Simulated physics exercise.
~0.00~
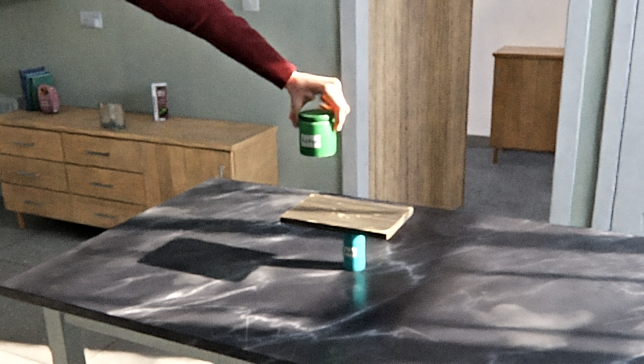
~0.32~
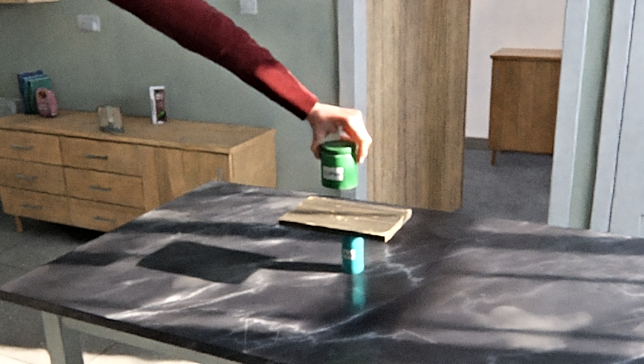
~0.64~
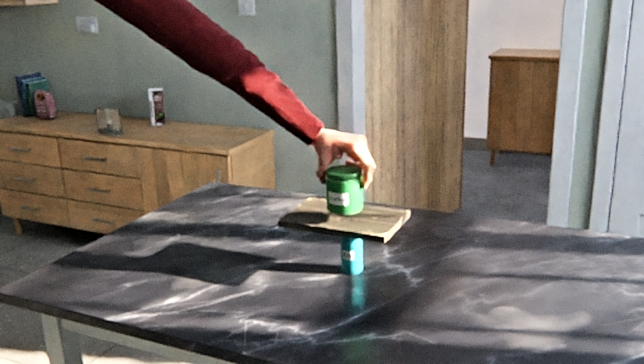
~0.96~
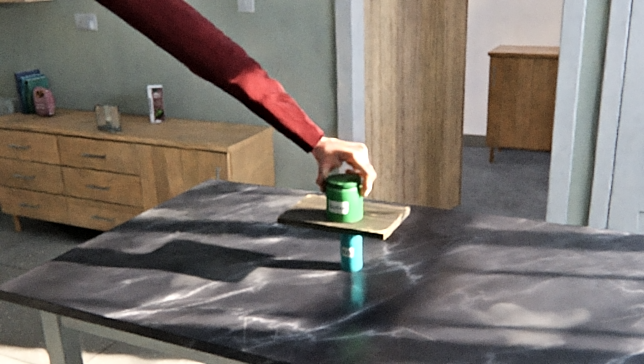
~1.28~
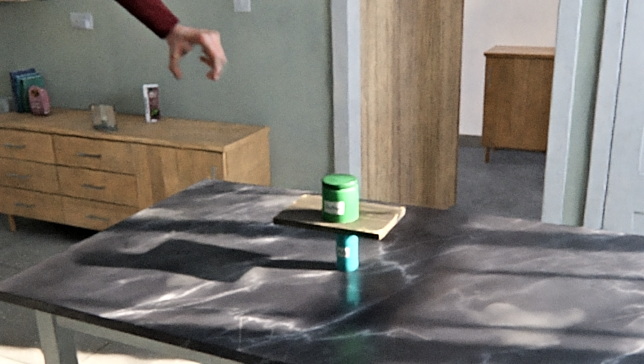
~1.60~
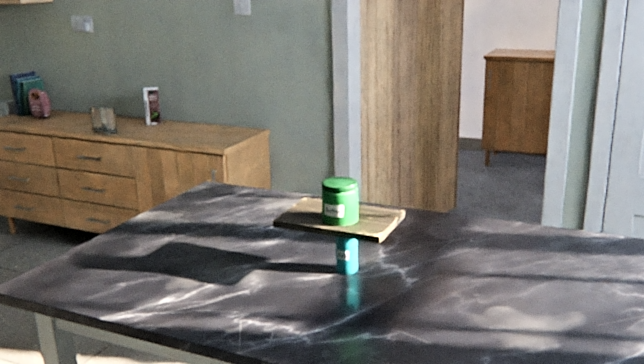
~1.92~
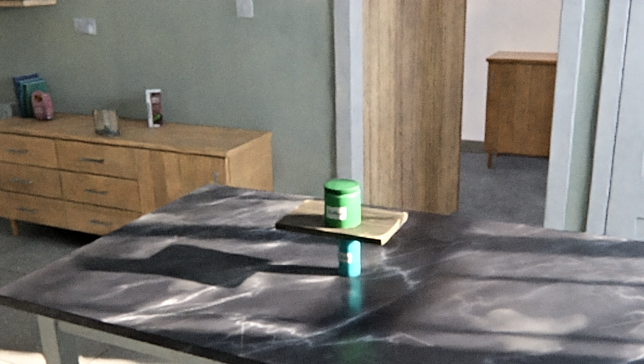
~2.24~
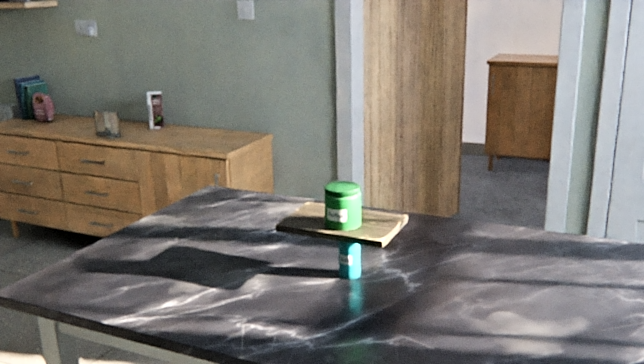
On a dark marble-patterned table in a sunlit room, a hand lowered a green jar onto a flat board balanced on a small turquoise shaker, then let go and drew back, and the little tower stayed standing with everything in place.
